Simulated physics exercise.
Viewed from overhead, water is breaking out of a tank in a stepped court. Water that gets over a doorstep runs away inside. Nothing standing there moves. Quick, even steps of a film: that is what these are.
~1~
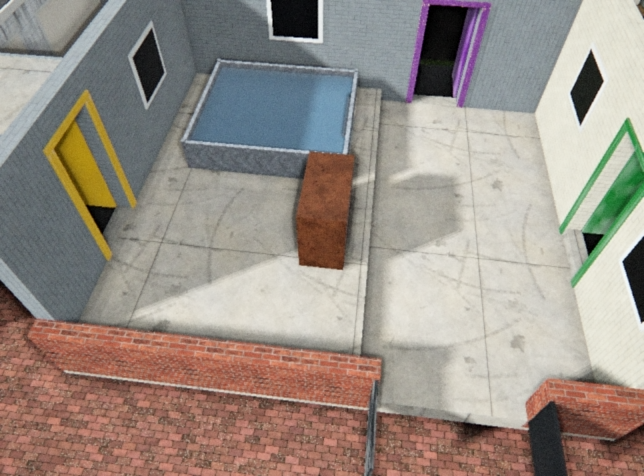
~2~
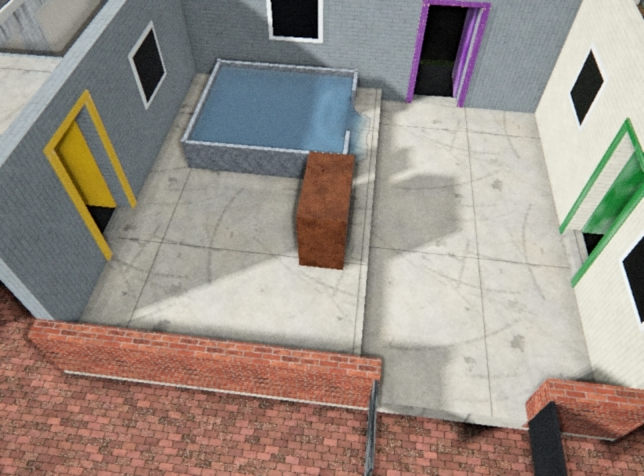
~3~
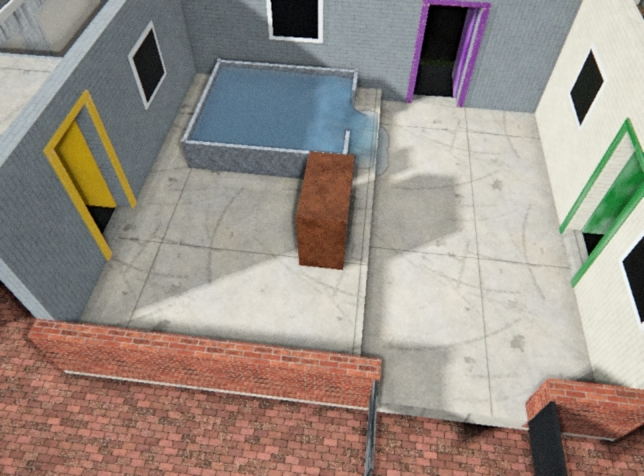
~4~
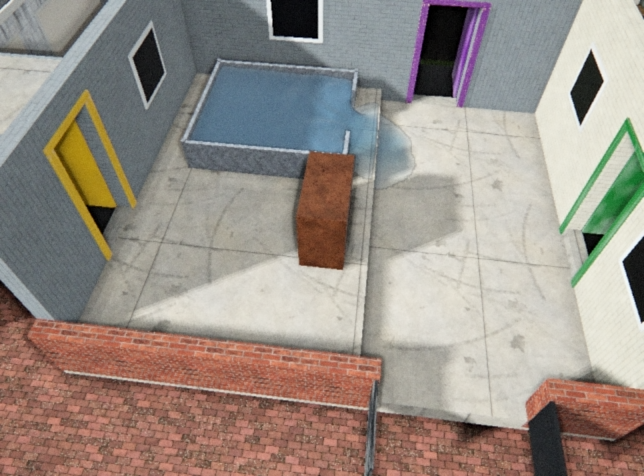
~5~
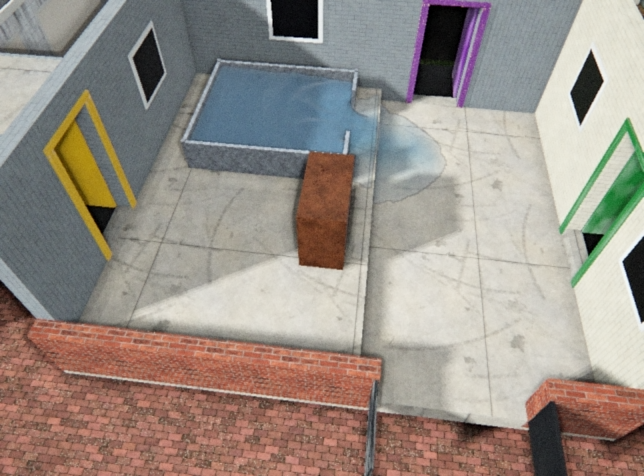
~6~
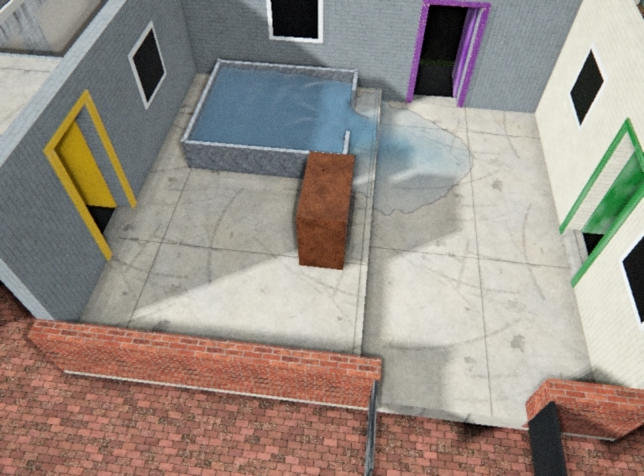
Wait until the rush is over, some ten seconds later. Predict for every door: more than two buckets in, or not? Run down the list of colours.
In the end the green door keeps it to two buckets; the purple door lets in beyond two buckets; the yellow door keeps it to two buckets.
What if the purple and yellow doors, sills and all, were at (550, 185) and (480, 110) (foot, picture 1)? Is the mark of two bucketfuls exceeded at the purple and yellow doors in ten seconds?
Note: Purple door lets too much through; yellow door lets too much through.
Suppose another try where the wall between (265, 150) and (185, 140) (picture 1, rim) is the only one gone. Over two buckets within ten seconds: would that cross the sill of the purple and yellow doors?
Turns out the purple one stays beneath it, while the yellow one gets past it.
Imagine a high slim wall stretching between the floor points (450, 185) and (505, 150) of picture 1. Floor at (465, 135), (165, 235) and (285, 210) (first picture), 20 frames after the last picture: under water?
Submerged; untouched; untouched.
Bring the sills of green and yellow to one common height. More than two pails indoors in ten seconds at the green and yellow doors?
Door log - green crosses the threshold; yellow stays inside the limit.
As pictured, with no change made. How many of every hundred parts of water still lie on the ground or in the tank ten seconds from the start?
About 74 %.
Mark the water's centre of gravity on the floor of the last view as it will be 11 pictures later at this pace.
Around pixel (336, 137) of the last picture.
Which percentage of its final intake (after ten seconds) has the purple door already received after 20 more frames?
I get 25 per cent.
A moment on, water covers 25 % of the floor; the green door not reached, the purple door wet at the sill, nothing in, the yellow door not reached.
Next, water covers 35 % of the floor; the green door wet at the sill, nothing in, the purple door under two buckets in, the yellow door not reached.
Then, water covers 40 % of the floor; the green door under two buckets in, the purple door over two buckets in, the yellow door not reached.
Later, water covers 50 % of the floor; the green door under two buckets in, the purple door far over two buckets in, the yellow door not reached.
In the end, water covers 55 % of the floor; the green door under two buckets in, the purple door far over two buckets in, the yellow door not reached.
